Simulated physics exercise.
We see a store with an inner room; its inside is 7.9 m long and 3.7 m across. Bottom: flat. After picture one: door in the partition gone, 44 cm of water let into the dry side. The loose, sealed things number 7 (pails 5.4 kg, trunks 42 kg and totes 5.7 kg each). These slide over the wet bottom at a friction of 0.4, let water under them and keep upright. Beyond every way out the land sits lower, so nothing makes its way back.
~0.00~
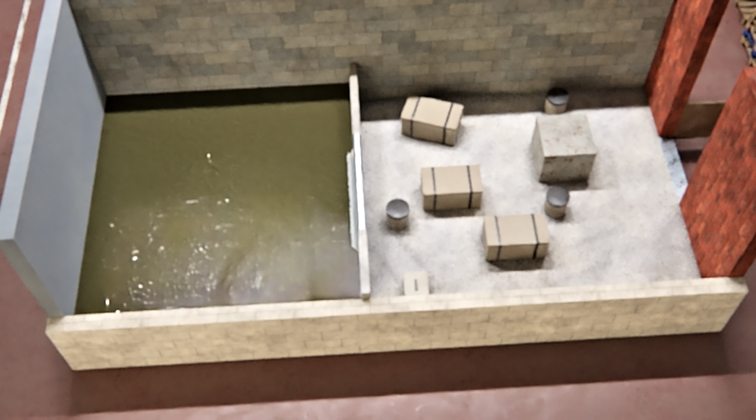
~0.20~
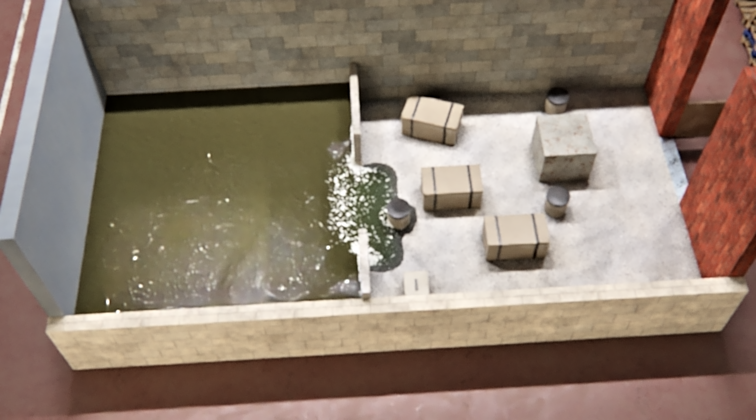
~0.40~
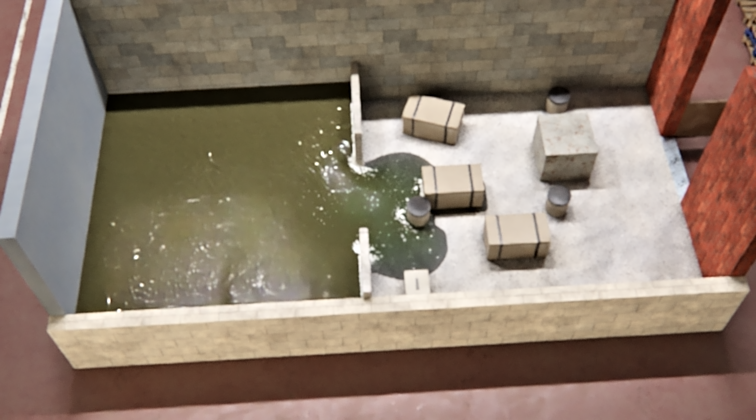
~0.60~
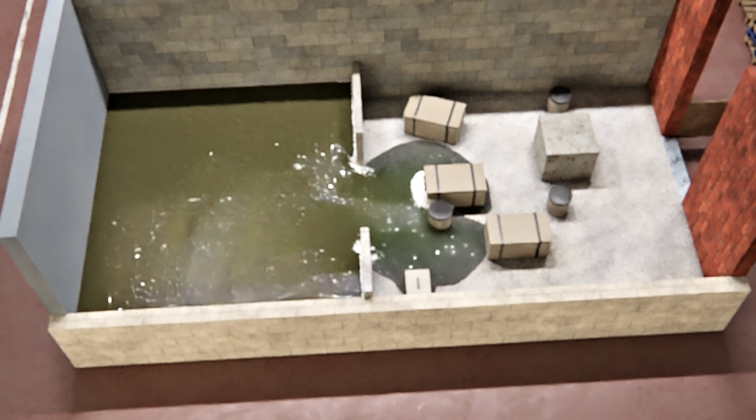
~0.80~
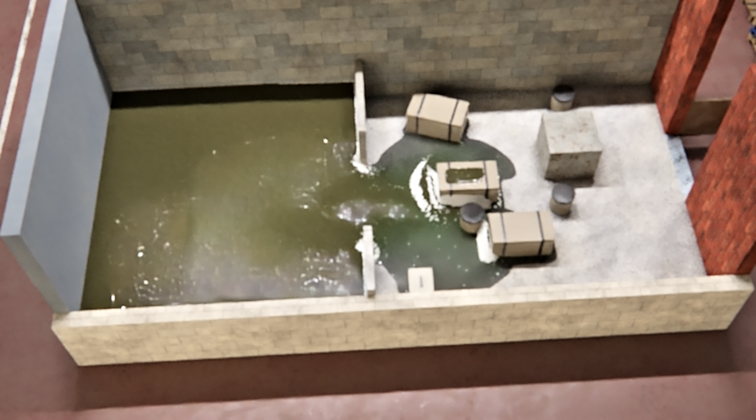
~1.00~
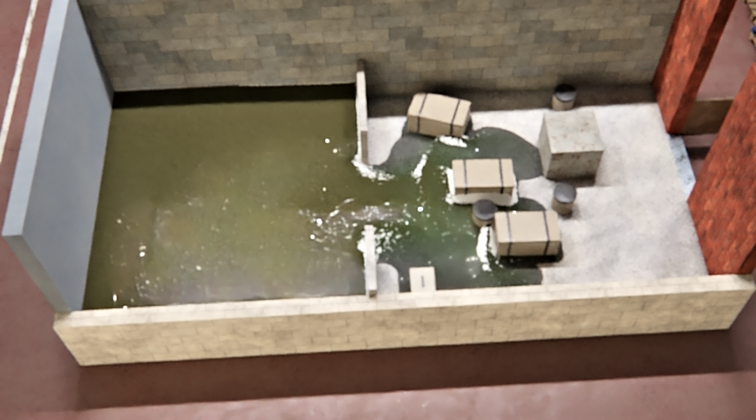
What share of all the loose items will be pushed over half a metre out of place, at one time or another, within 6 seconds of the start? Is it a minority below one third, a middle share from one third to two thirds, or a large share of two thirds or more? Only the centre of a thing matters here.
A large share.
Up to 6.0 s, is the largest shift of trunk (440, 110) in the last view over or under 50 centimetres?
Answer: Does not reach it.
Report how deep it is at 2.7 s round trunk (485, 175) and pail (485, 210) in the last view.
Depths: Near 11 cm, then near 3 cm.
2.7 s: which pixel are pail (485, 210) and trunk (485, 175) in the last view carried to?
First one near (675, 150), second near (520, 162).
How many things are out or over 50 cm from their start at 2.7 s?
Tally: 5.
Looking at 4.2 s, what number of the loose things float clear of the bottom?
Count: 3.
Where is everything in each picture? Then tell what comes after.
The first picture shows a pail at (398, 208), on the bottom; a trunk at (452, 179) rests on the ground; 13.0 m2 under water; 0 of 7 have shifted.
The second picture shows a pail at (399, 208), on the bottom; a trunk at (452, 179) rests on the ground; water covers 13.8 m2; 0 of 7 have shifted.
The third picture shows a pail at (419, 206) rests on the ground, 26 cm from its start; a trunk at (453, 178), on the bottom; 14.8 m2 under water; 1 of 7 have shifted.
The fourth picture shows a pail at (440, 209) rests on the ground, 54 cm from its start; a trunk at (455, 178) rests on the ground; 16.0 m2 under water; 1 of 7 have shifted.
The fifth picture shows a pail at (472, 212), on the bottom, 92 cm from its start; a trunk at (468, 175), on the bottom, 15 cm from its start; 17.1 m2 under water; 2 of 7 have shifted.
The sixth picture shows a pail at (485, 209) floats, 106 cm from its start; a trunk at (483, 173), on the bottom, 34 cm from its start; water covers 18.1 m2; 3 of 7 have shifted.
After 1.4 s 2 of 7 are over 50 cm from their spots; 1 afloat.
After 2.7 s 5 of 7 are over 50 cm from their spots; 1 afloat.
After 4.2 s 6 of 7 are over 50 cm from their spots; 3 afloat.
After 6.0 s 5 of 7 are over 50 cm from their spots, and 6 have been at some point; 2 afloat.
